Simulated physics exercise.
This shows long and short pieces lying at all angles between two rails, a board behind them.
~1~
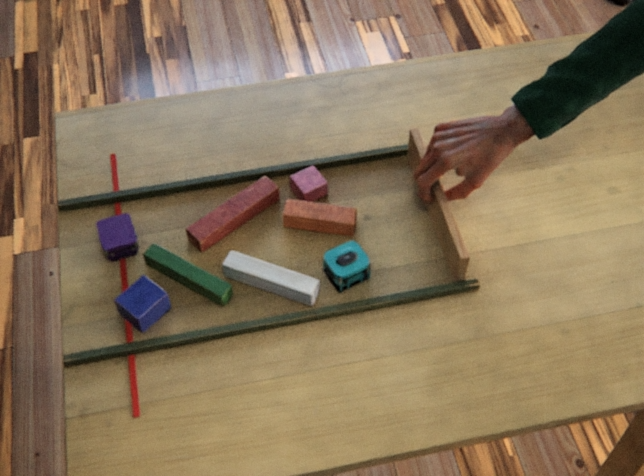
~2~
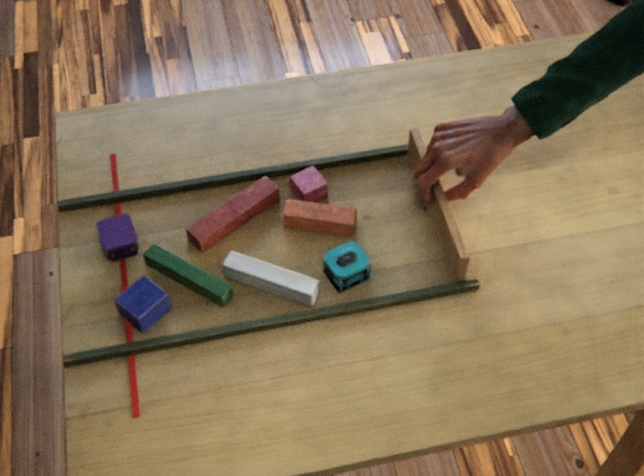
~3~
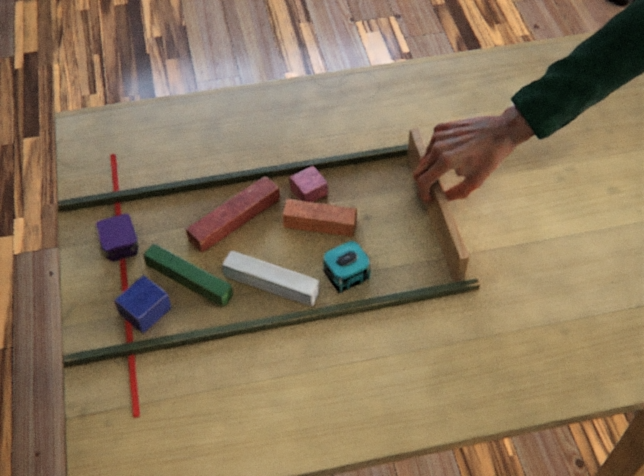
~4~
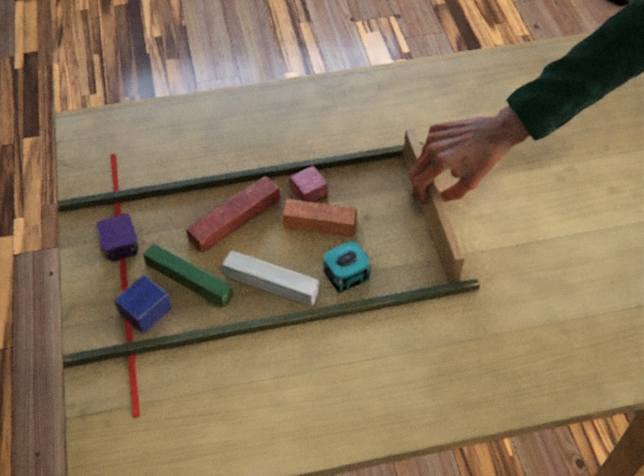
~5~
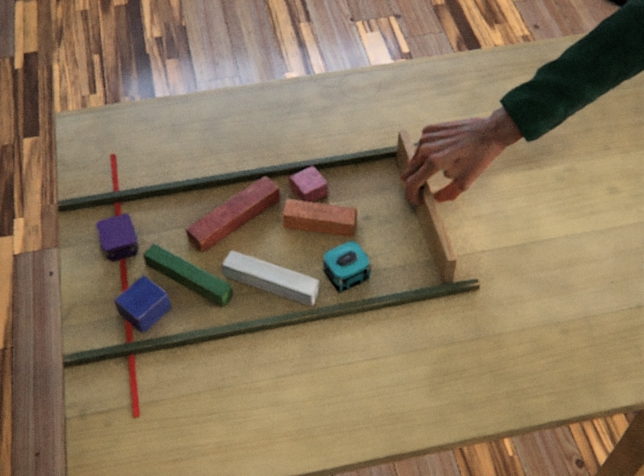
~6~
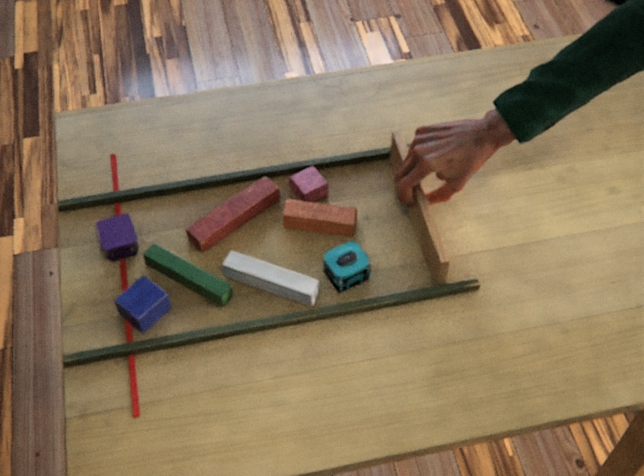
A hand in a dark green sleeve holds a wooden board upright across two rails, then slides it slightly left, while the colored blocks and bars lying between the rails, near and across a red strip, stay still.
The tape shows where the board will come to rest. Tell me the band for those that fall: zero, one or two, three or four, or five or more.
In the end the number that fall off is three or four.
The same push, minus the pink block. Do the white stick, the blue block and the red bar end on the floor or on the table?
The white stick survives; the blue block goes over; the red bar remains up.
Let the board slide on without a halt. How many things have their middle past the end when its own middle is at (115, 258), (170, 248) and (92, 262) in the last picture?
Past the end: 4, 0 and 6.
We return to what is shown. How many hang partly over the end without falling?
2 of them.
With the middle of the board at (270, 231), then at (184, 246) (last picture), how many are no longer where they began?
The counts are 6 and 8.
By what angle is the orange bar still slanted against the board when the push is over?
Near 90 degrees.
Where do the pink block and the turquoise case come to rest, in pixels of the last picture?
The pink block stops around (103, 216); the turquoise case around (104, 284).
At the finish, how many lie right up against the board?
The number is 4.
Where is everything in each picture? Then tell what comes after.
Purple case (119, 238); blue block (143, 304); green bar (188, 275); board (436, 203); tape (123, 270), in the first frame.
Blue block (143, 304); pink block (309, 185), in the second frame.
Green bar (188, 275); white stick (271, 278), in the third frame.
Purple case (119, 238); board (431, 203), in the fourth frame.
Blue block (143, 304); turquoise case (347, 266), in the fifth frame.
Purple case (119, 238); blue block (143, 304); green bar (188, 275); board (418, 206); tape (123, 270), in the sixth frame.
Early on, none off yet; purple case at rest near (119, 238); blue block at rest near (143, 304); green bar at rest near (188, 275).
Finally, the number that fall off is three or four; lost, red bar, green bar, blue block and purple case.
